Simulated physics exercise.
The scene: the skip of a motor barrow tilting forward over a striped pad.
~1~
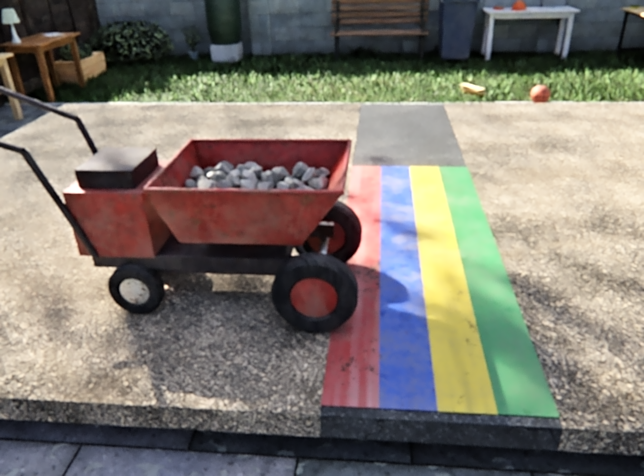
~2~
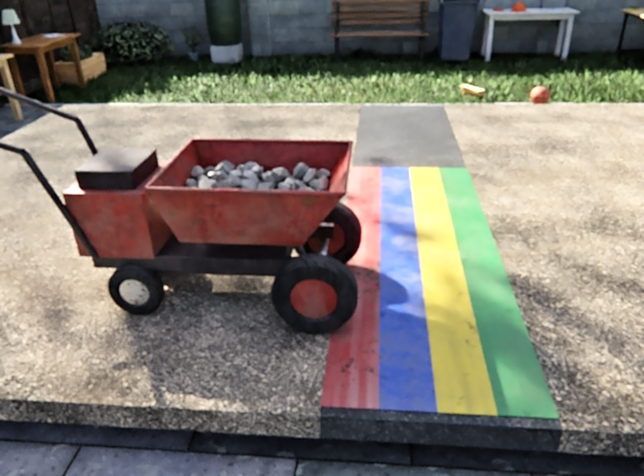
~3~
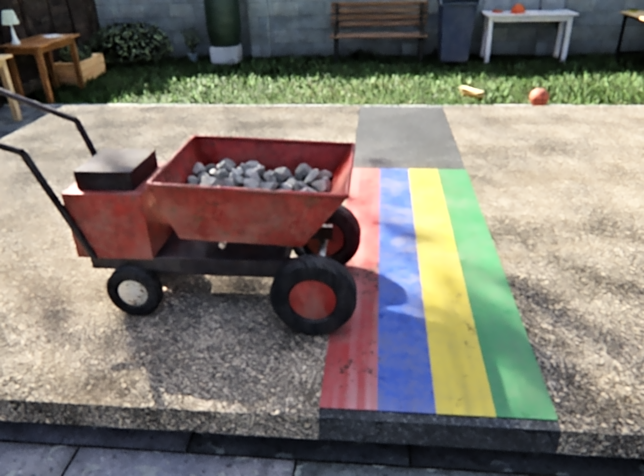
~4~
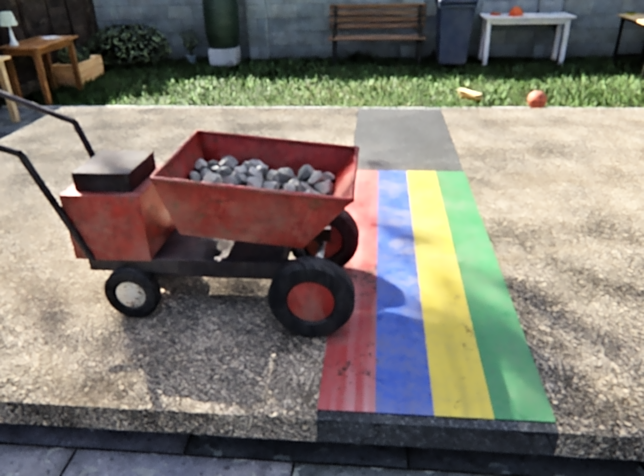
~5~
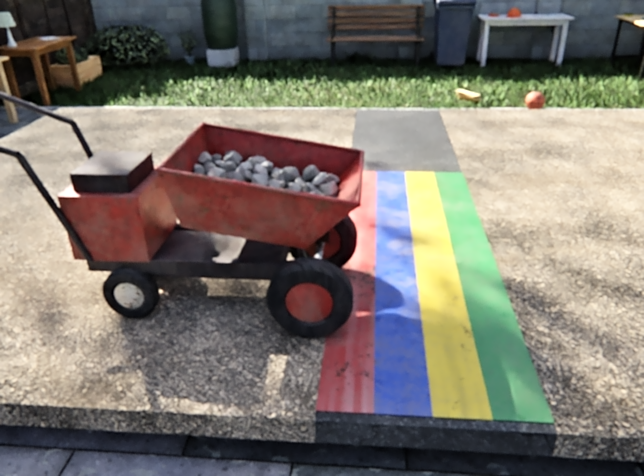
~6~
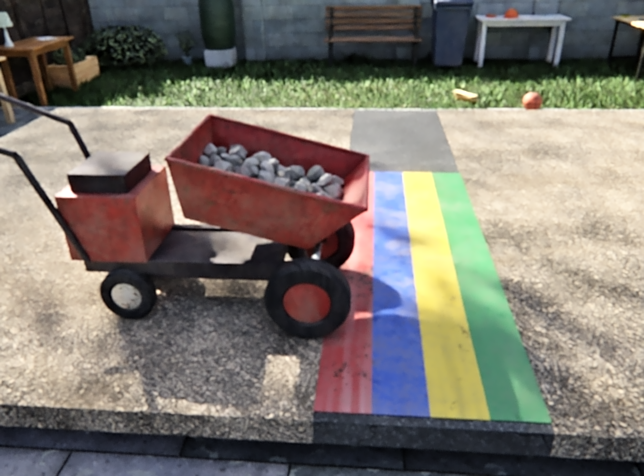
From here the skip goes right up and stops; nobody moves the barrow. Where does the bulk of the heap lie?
The yellow one gets the largest share.
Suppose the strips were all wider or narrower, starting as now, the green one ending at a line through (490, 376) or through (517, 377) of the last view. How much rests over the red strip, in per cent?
Roughly 0 per cent, and 0 per cent.
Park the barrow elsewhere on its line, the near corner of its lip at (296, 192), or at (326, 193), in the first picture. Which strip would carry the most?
The first try: Blue. The second: The strip in yellow.
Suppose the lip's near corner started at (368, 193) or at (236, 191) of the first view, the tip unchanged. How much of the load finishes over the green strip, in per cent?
First some 40, then 0 per cent.
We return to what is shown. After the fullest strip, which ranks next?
The runner-up: The strip in green.
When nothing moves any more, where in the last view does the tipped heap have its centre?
Roughly at (458, 301).
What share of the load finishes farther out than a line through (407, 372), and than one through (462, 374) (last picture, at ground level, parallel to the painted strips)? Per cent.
First some 90, then 50 per cent.
Soon, skip tipped well over; all in the skip.
A while on, skip tipped steeply; nearly all in the skip; a small part over the yellow strip.
Towards the end, skip tipped right over; about a quarter in the skip; a stray few over the blue strip; about a third over the yellow strip; about a quarter over the green strip; a small part off the paint.
Finally, skip tipped right over; a small part in the skip; none over the red strip; a small part over the blue strip; about a third over the yellow strip; about a quarter over the green strip; a small part off the paint.
